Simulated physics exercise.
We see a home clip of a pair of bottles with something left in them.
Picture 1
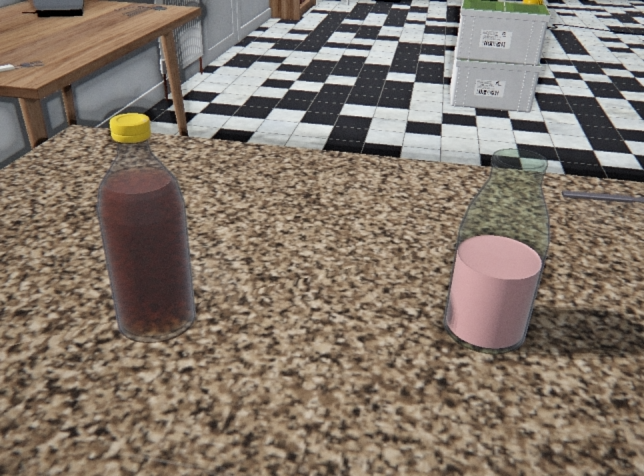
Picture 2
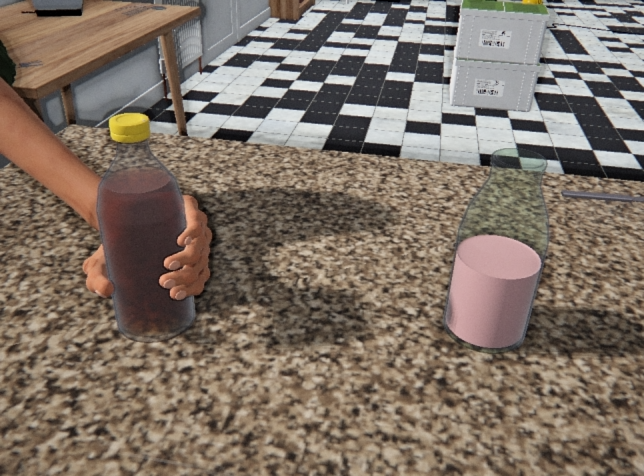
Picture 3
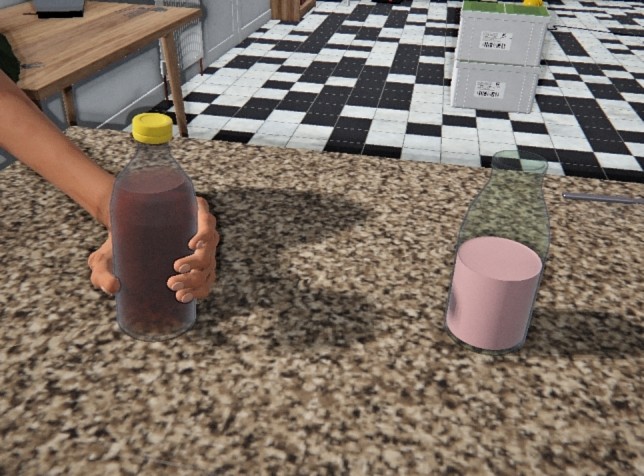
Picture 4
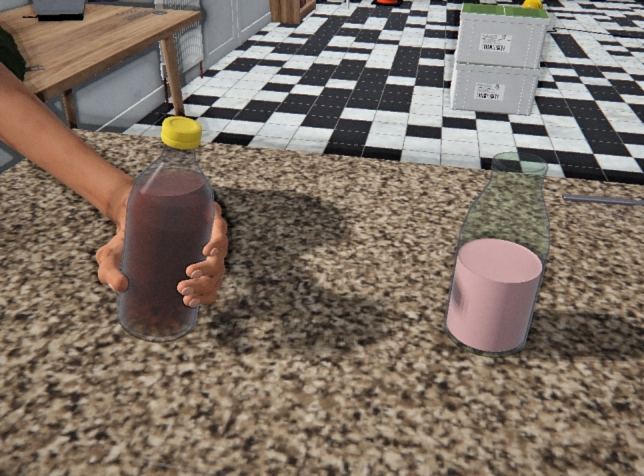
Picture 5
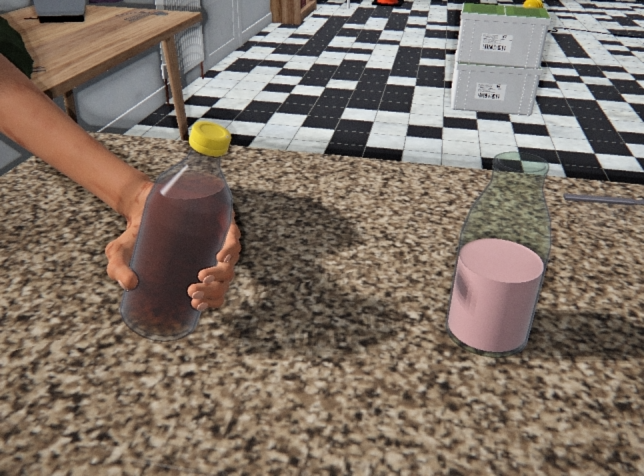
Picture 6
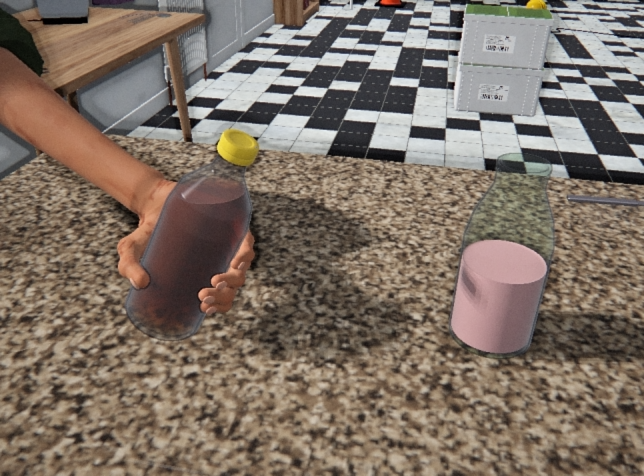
A hand grasping a capped bottle of dark liquid on a speckled counter and tilting it rightward, a half-full pink bottle standing nearby.
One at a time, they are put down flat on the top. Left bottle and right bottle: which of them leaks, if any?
Left bottle - no leak, right bottle - leak.
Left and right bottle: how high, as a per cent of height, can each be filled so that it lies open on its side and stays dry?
Roughly 26 percent, then 16 percent.
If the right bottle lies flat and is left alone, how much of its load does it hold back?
Around 35 %.
Shortly, the left bottle is nearly down; left bottle, no leak.
Then, the left bottle lies flat; left bottle, no leak.
At the finish, both lie flat; left bottle, no leak; right bottle, it leaks.
